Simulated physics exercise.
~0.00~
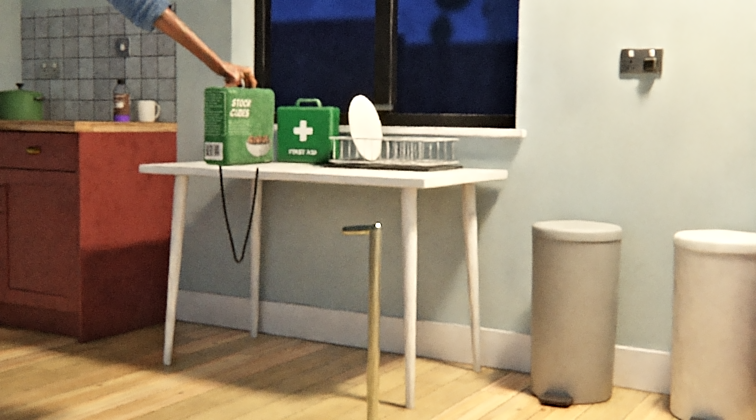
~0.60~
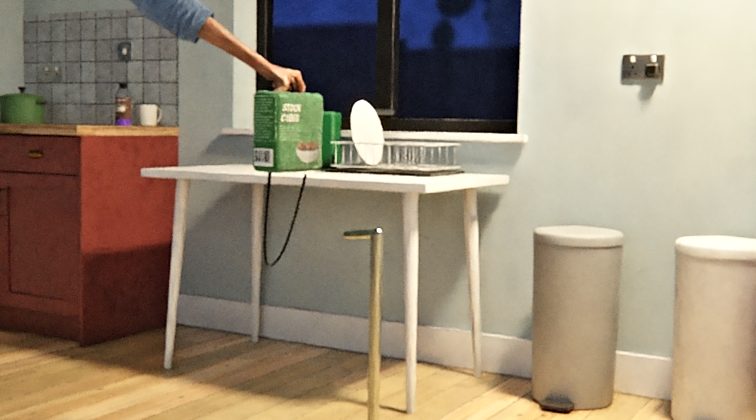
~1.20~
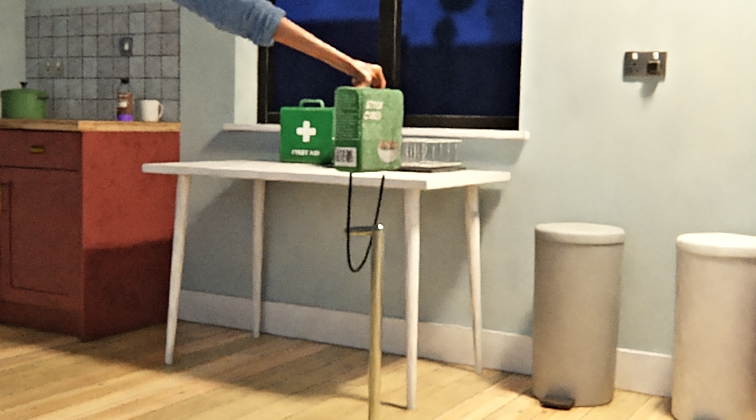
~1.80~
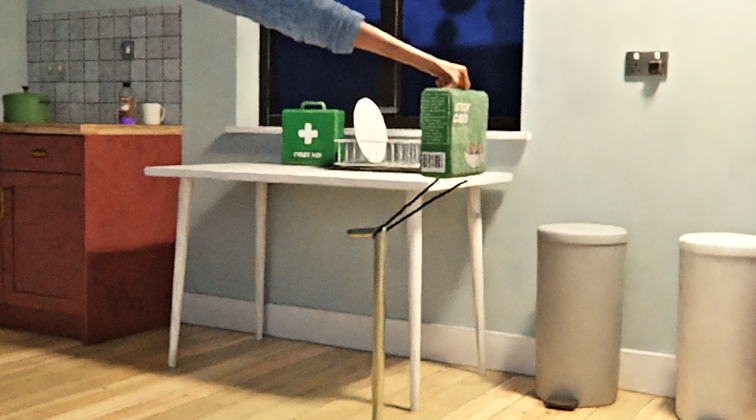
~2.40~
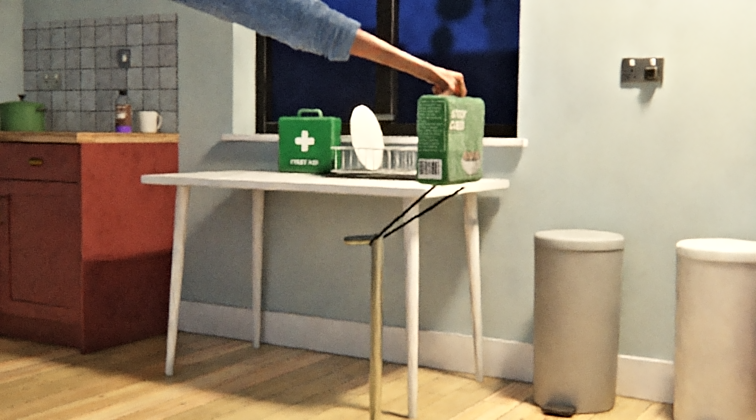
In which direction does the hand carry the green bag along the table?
The hand carries the green bag to the right, from beside the first aid box to the far side of the dish rack.
In the video, a hand carries a green bag with a dangling dark loop to the right along a white table, past a first aid box and dish rack, until the loop catches on a post and pulls tight, and the hand stops.
